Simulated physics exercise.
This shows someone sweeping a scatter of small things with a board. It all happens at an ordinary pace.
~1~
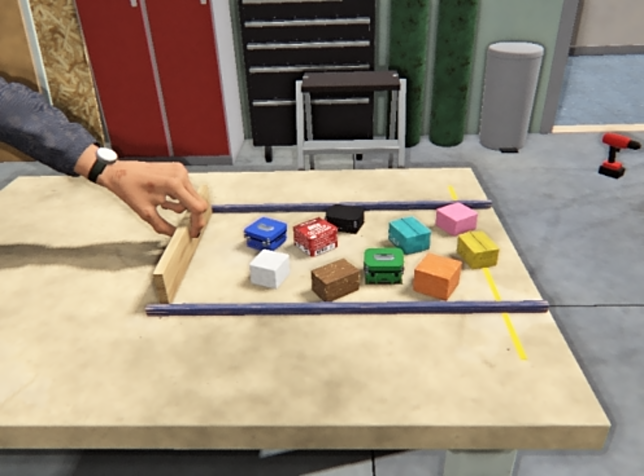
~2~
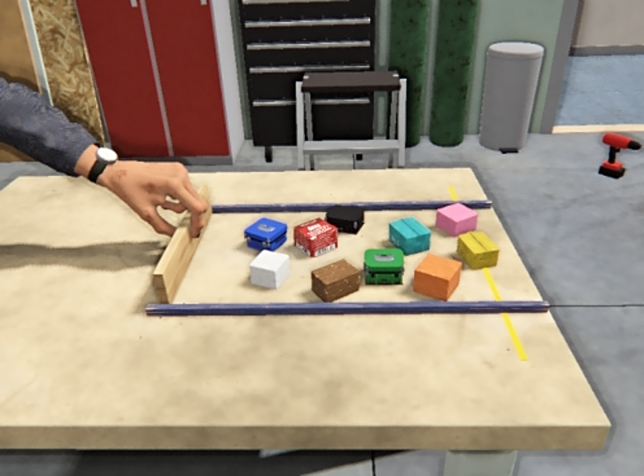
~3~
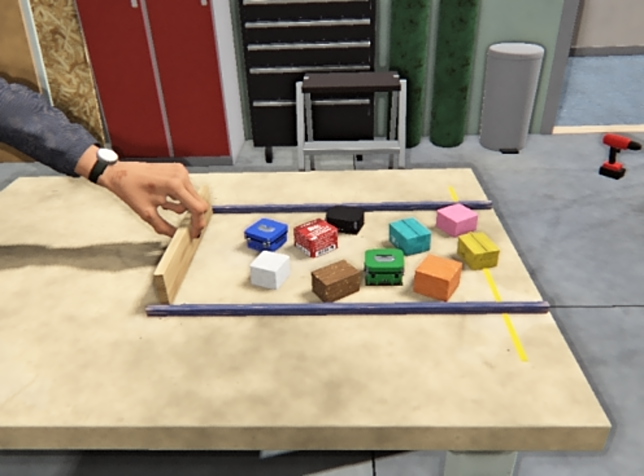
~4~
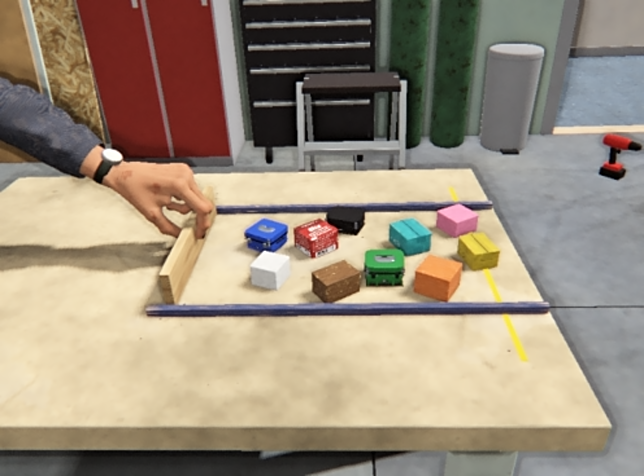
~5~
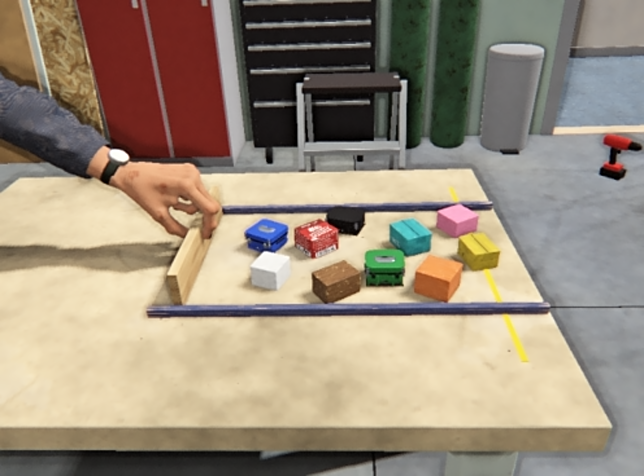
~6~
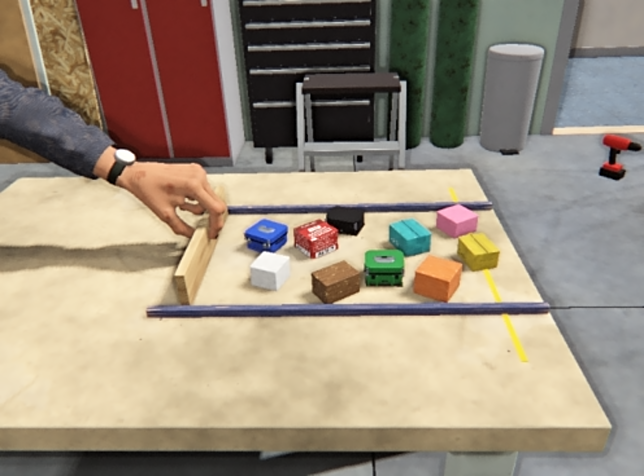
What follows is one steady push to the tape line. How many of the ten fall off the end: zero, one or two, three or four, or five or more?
The number that fall off is five or more.
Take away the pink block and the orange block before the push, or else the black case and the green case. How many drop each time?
It would be 4 and 4.
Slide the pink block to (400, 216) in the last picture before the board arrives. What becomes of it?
Then it falls.
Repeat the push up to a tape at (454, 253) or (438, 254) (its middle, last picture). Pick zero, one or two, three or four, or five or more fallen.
One after another: One to two; 1 or 2.
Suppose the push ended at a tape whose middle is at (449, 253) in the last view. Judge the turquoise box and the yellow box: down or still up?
The turquoise box goes over, the yellow box drops off.
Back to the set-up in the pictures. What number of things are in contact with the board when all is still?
It touches 4.
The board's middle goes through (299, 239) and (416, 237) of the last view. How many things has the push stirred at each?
The counts are 3 and 10.
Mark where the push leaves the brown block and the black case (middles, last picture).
About (520, 289), and the other about (481, 214).
Early on, none off yet; yellow box at rest near (478, 252); pink block at rest near (457, 221); orange block at rest near (438, 279).
A while later, none off yet; yellow box travelled about its own width near (502, 255); pink block at rest near (464, 220); orange block travelled a little near (457, 280).
Finally, the number that fall off is five or more; lost, red box, green case, turquoise box, orange block, pink block and yellow box.
